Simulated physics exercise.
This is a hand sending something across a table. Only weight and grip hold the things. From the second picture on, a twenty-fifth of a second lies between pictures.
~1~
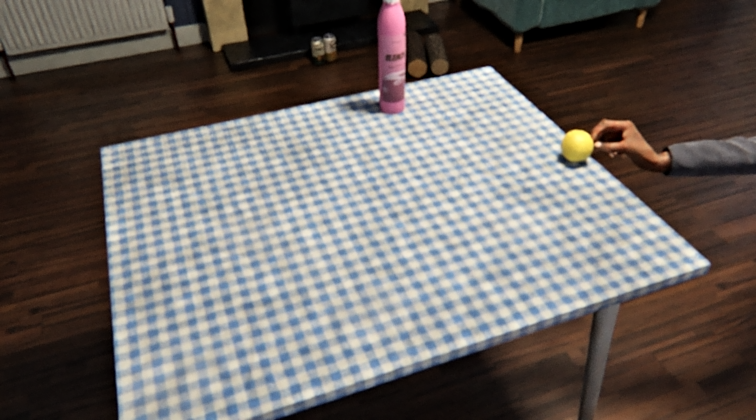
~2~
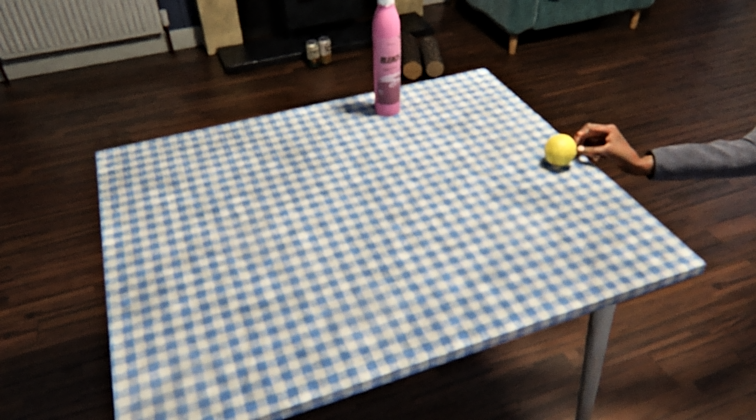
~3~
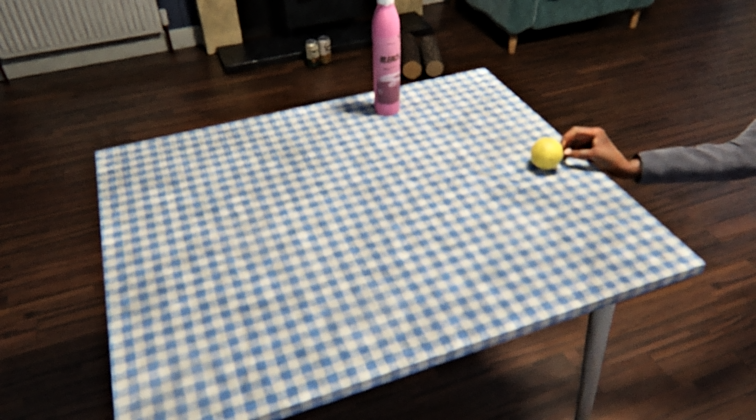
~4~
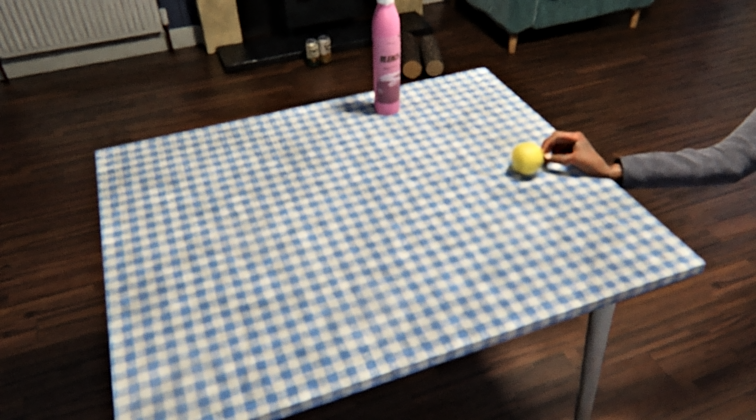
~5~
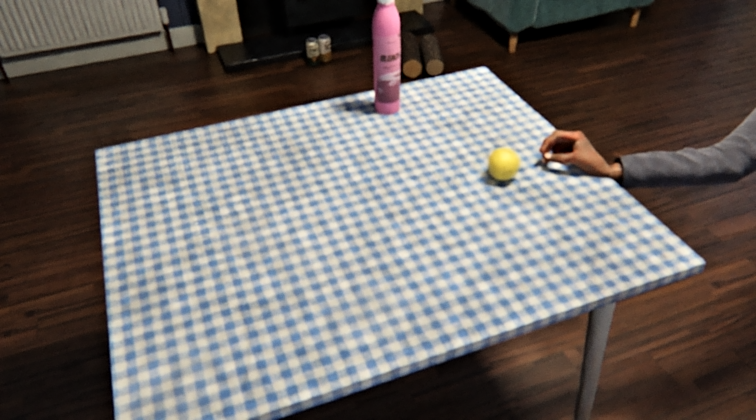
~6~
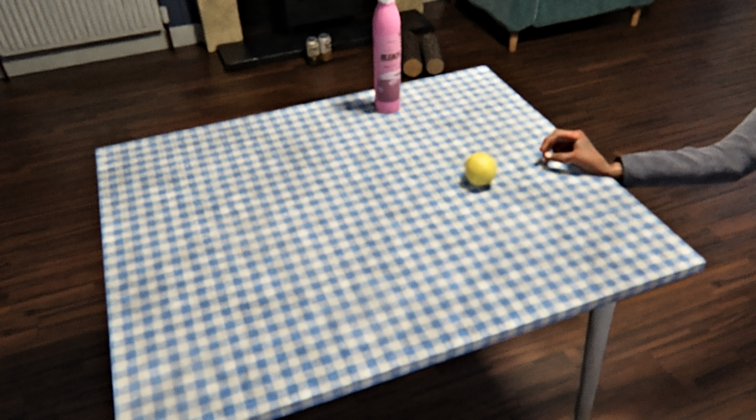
A yellow lemon is nudged leftward from the right edge of a blue-and-white checked table by a hand in a grey sleeve, while a pink bottle stands near the back. The lemon then separates from the fingers and rolls farther left and slightly toward the viewer, as the hand stays behind.
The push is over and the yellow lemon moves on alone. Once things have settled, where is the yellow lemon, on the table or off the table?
The yellow lemon goes over the edge.
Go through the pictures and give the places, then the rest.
In the first picture, under the hand; yellow lemon (577, 146).
In the second picture, under the hand; yellow lemon (560, 150).
In the third picture, under the hand; yellow lemon (547, 153).
In the fourth picture, yellow lemon (527, 158).
In the fifth picture, yellow lemon (503, 164) shifted about its own width.
In the sixth picture, yellow lemon (480, 169) shifted well along.
Then, 0.20 s on from there, yellow lemon shifted well along near (362, 200).
Then, 0.50 s on from there, yellow lemon shifted well along near (189, 245).
Then, 0.80 s on from there, yellow lemon now off the table.
Then, 1.00 s on from there, things are still on the move.
In the end, off the table, yellow lemon.
